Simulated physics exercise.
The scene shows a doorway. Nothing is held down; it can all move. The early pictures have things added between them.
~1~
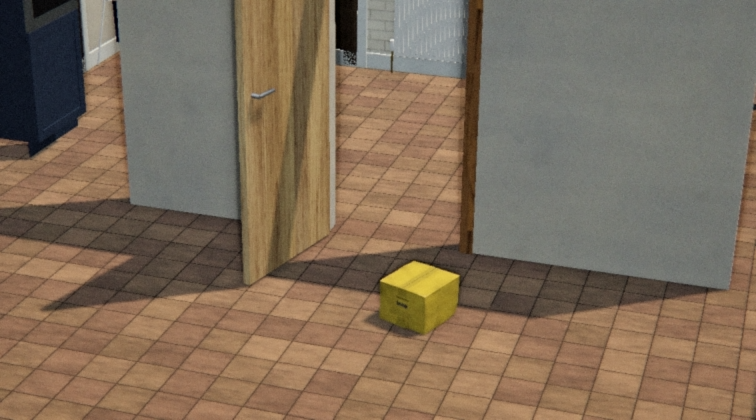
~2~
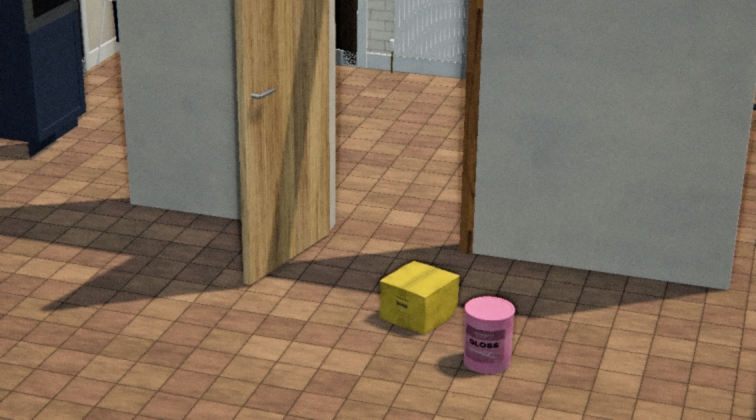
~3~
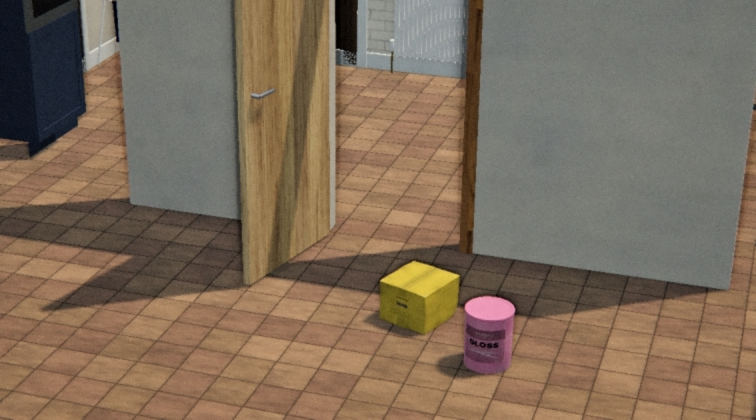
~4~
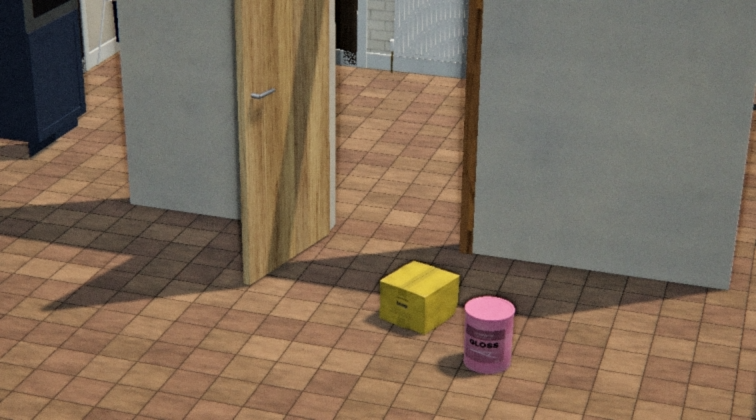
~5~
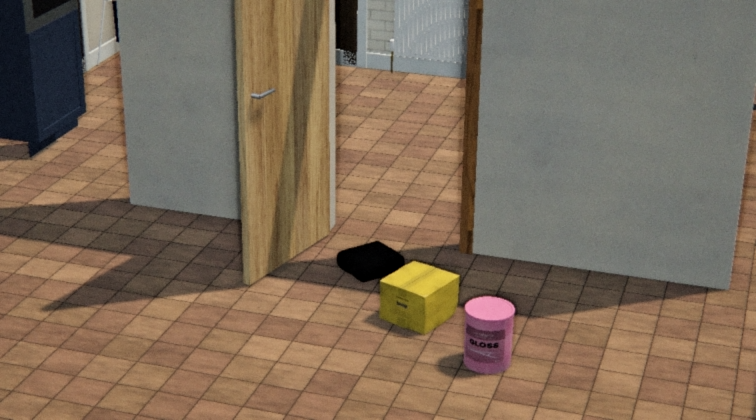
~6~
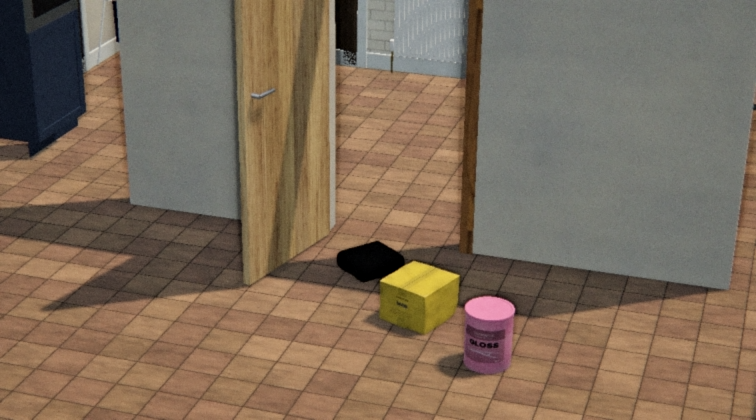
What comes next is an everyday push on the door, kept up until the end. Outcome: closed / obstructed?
Obstructed.
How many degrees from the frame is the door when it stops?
The door ends up some 20° open.
Then, 1.10 s later than the last frame, door 75° open.
Then, 1.80 s later than the last frame, door 49° open; black cushion moved a little near (394, 261).
Then, 2.30 s later than the last frame, door 32° open; black cushion moved about its own width near (417, 252).
When it is over, door 22° open; moved from the start, black cushion; the other 2 as before. End places, in pixels of the last picture, black cushion near (427, 246).
